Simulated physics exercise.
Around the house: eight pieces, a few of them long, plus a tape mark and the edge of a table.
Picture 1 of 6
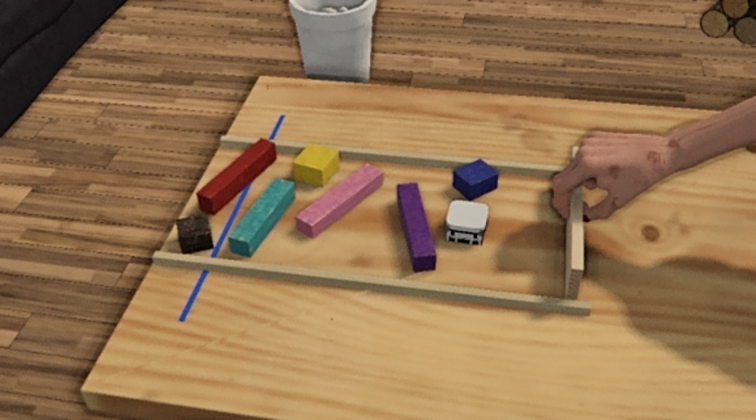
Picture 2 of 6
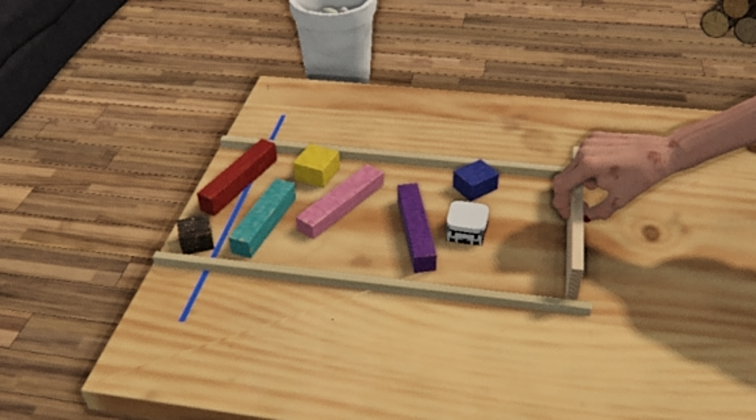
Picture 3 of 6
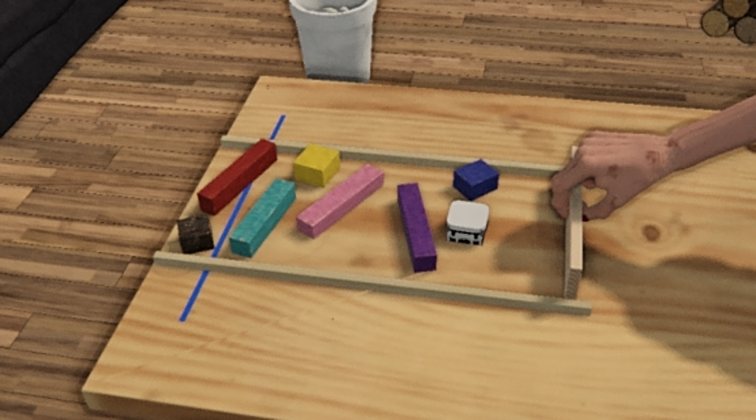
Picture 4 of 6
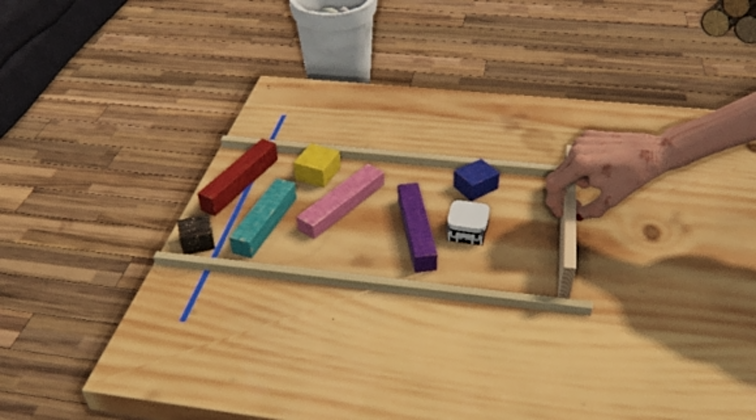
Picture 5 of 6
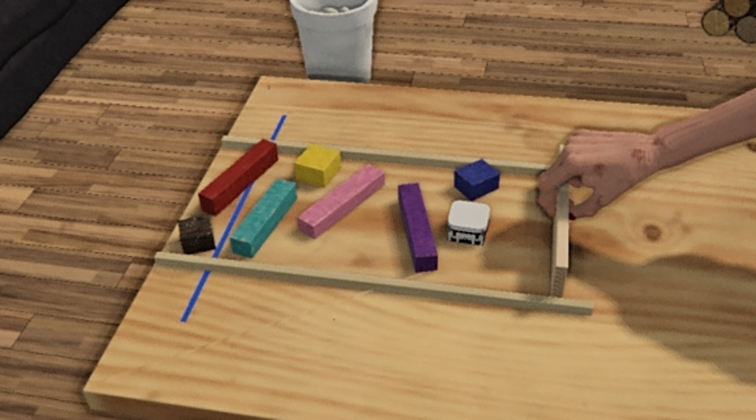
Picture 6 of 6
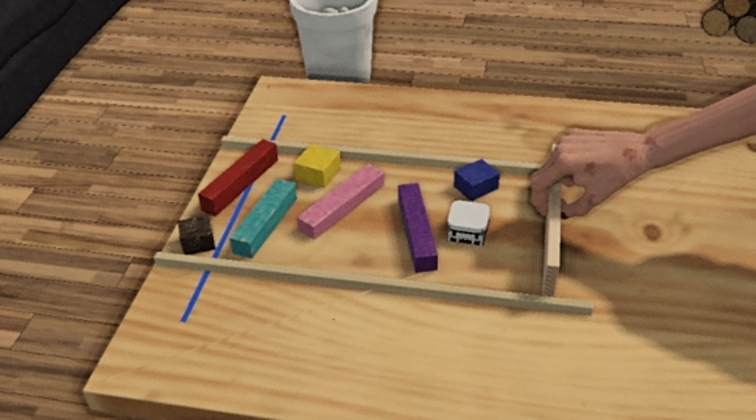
To begin with, a hand at the right holds an upright board between two thin rails on a wooden table, with colored blocks and bars and a white case lying to its left near a blue line. The board stays still briefly, then the hand slides it slightly left, while the pieces remain in place.
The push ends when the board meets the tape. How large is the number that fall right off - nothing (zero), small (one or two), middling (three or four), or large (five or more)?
Large - five or more.
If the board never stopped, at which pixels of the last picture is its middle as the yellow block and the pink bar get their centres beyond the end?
(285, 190) and (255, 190), roughly.
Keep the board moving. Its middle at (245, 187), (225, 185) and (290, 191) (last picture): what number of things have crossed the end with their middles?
Going through the three places, I get 5, 6 and 2.
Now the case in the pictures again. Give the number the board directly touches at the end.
Contact count: 2.
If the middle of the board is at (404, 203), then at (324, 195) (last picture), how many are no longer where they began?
I get 4 at the one place and 8 at the other.
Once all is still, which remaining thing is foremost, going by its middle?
Going by centres, it is the purple bar.
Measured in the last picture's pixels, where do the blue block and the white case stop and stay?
You'll see the blue block at (242, 164), with the white case at (221, 199).
Soon after, none off yet; black block at rest near (197, 235); red bar at rest near (240, 176); turquoise bar at rest near (265, 217).
After that, none off yet; black block at rest near (197, 235); red bar at rest near (240, 176); turquoise bar moving near (261, 217).
And then, one off so far; black block tilting well over near (152, 239); red bar on its side near (179, 228); turquoise bar displaced about its own width near (186, 212).
In the end, the number that fall off is five or more; gone, pink bar, yellow block, turquoise bar, red bar and black block.
